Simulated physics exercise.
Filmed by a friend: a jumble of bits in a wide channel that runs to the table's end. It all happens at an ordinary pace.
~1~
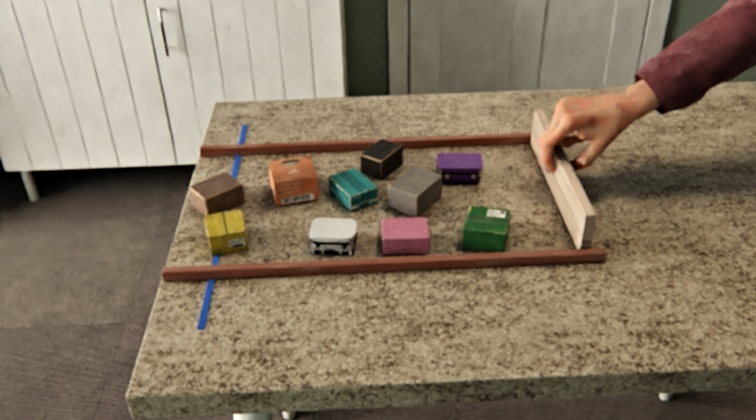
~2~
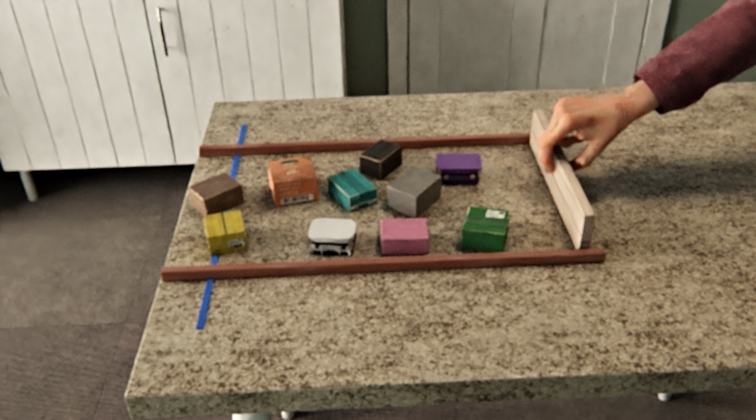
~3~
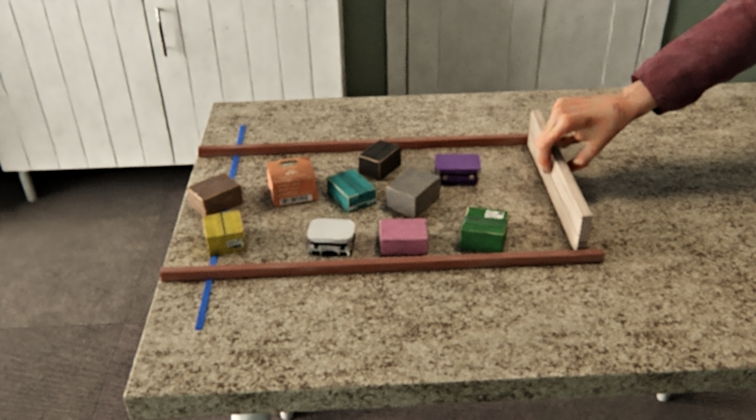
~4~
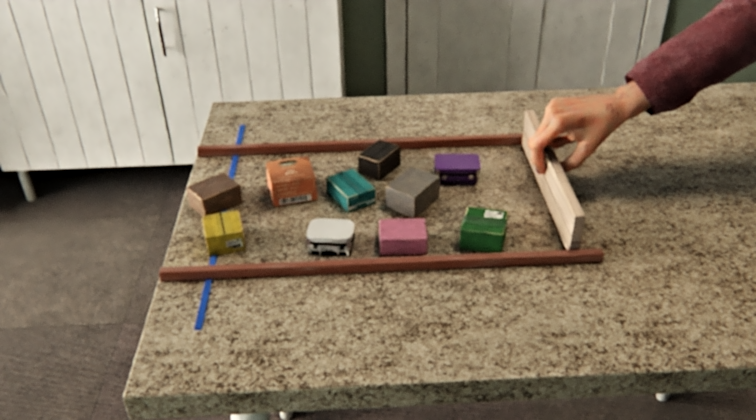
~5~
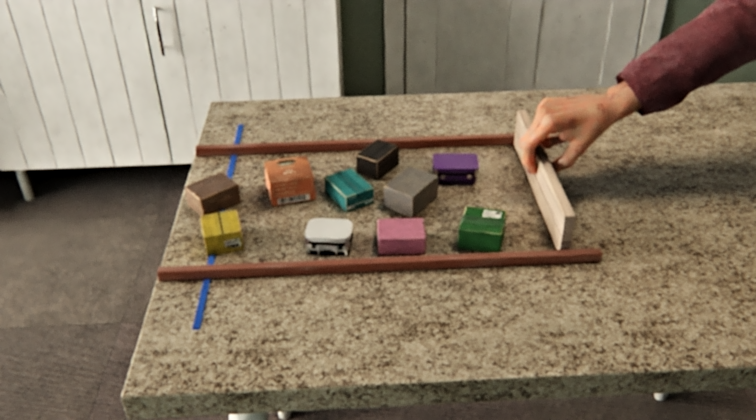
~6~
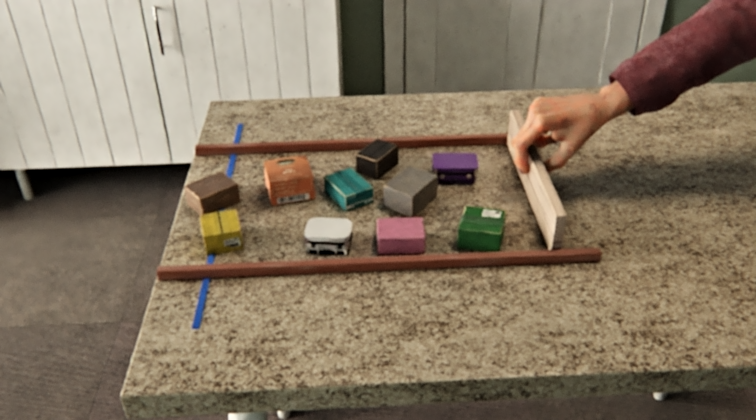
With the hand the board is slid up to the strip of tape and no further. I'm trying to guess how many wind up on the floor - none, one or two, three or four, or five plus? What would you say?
Honestly, the push sends five or more of them over the end.
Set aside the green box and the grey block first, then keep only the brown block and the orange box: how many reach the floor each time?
Well, the first time you'd get 4, and the next time 4.
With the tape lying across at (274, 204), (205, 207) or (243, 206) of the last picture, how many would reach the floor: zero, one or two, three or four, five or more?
Place by place: 3 or 4, then more than four, then three to four.
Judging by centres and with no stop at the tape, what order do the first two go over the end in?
Listed earliest first, the brown block comes before the yellow box.
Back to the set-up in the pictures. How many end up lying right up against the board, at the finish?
It's touching 4 at the end.
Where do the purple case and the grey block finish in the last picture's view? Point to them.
Okay, so first (204, 180), and next (202, 205).
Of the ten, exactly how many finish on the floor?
Altogether the count is 6.
Soon after, none off yet; brown block at rest near (212, 194); yellow box at rest near (222, 232); orange box at rest near (289, 180).
After that, none off yet; brown block moving near (208, 194); yellow box displaced a little near (210, 230); orange box displaced about its own width near (256, 182).
And then, two off so far; brown block on its way down; yellow box on its way down; orange box displaced well along near (177, 187).
In the end, the number that fall off is five or more; gone, pink block, turquoise box, white case, orange box, yellow box and brown block.
